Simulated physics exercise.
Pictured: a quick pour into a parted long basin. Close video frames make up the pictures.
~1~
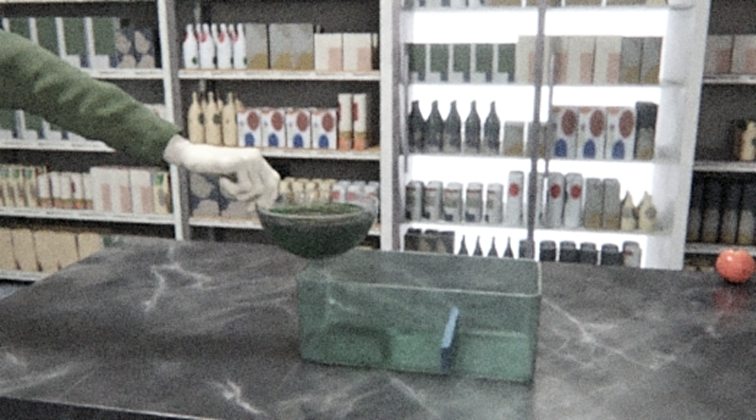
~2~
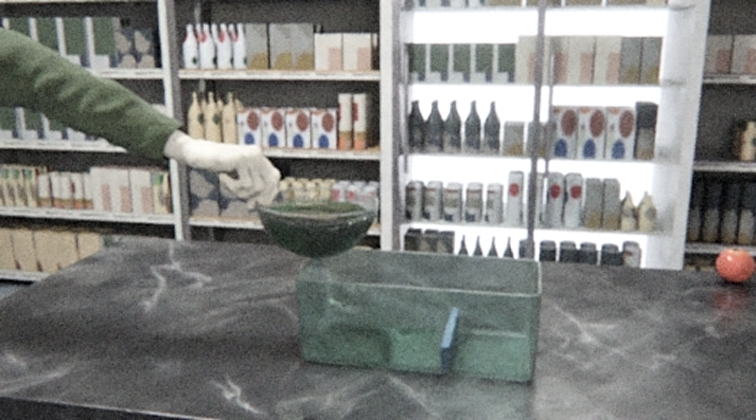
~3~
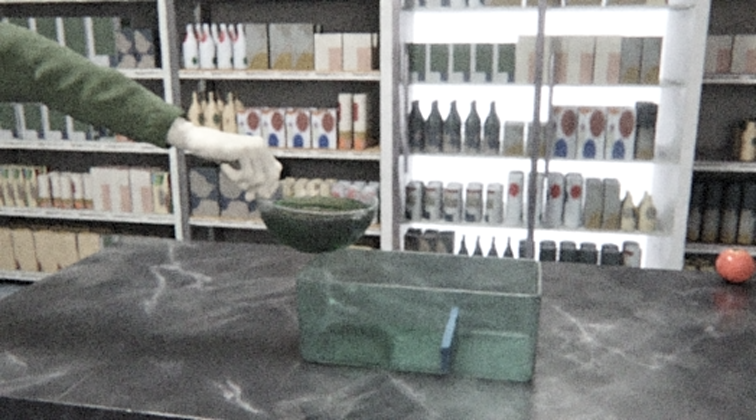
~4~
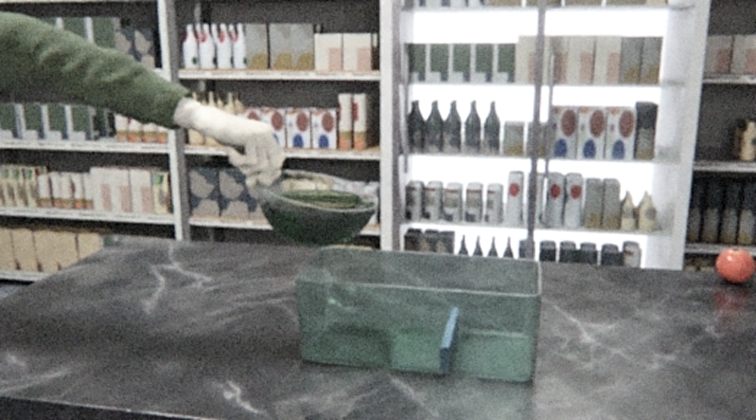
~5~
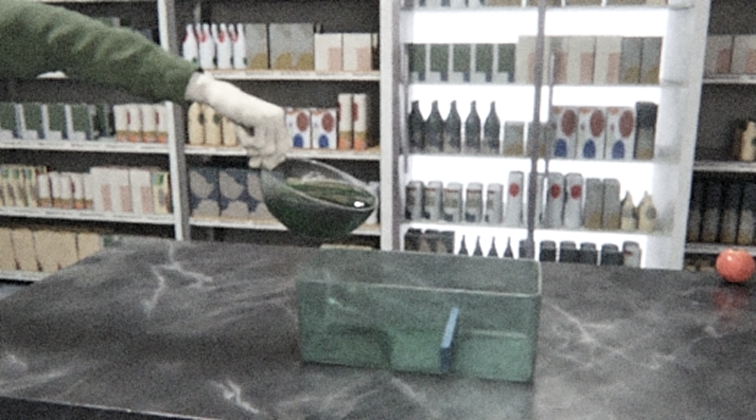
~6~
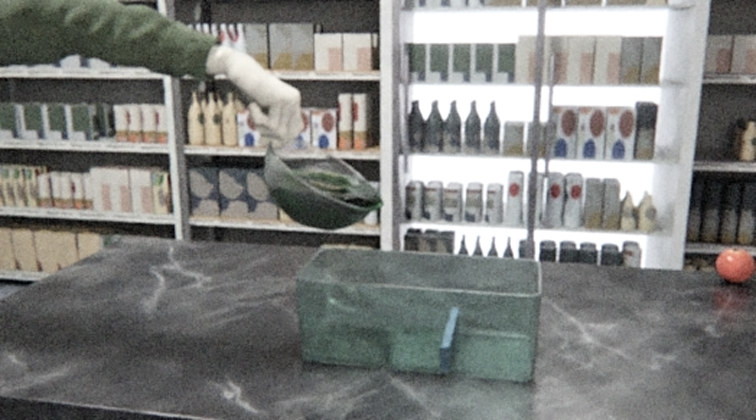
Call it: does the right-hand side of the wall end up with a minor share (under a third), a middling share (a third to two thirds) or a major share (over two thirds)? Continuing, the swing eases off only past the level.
The right side gets a middling share.
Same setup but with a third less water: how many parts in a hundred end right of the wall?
Near 50 %.
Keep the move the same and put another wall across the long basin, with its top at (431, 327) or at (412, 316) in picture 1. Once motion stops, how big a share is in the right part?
First try 60 per cent, second try 80 per cent.
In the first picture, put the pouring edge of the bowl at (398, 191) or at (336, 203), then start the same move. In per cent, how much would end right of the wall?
The first gives 60 %, the second 15 %.
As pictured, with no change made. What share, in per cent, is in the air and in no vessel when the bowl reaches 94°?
55 per cent.
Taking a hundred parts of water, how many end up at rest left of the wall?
Around 50 %.
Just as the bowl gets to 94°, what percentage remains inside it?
About 20 % remains.
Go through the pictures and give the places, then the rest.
In the first picture, it leans 0°; its right rim is at (377, 206); the water meets the walls at (266, 211) and (374, 217); the long basin's rim runs from (309, 263) to (540, 278); the wall's top is at (451, 326).
In the second picture, it leans 1°; its right rim is at (377, 206); the water meets the walls at (266, 209) and (373, 215).
In the third picture, it leans 6°; its right rim is at (376, 206); the water meets the walls at (266, 205) and (374, 211).
In the fourth picture, it leans 12°; its right rim is at (376, 206); the water meets the walls at (267, 197) and (374, 206).
In the fifth picture, it leans 21°; its right rim is at (376, 206); the water meets the walls at (269, 186) and (377, 200).
In the sixth picture, it leans 32°; its right rim is at (375, 206); the water meets the walls at (272, 174) and (371, 196); 4 per cent is over the edge.
A moment on, the bowl is tipped on its side and 20 per cent is still to pour, 19 is left of the wall and 5 right of it.
Next, the bowl is tipped right over and 0 per cent is still to pour, 26 is left of the wall and 66 right of it.
Then the bowl is tipped right over and 0 per cent is still to pour, 38 is left of the wall and 50 right of it.
Later the bowl is tipped right over and 0 per cent is still to pour, 47 is left of the wall and 49 right of it.
At rest 49 per cent lies left of the wall, 47 right of it and 4 outside.
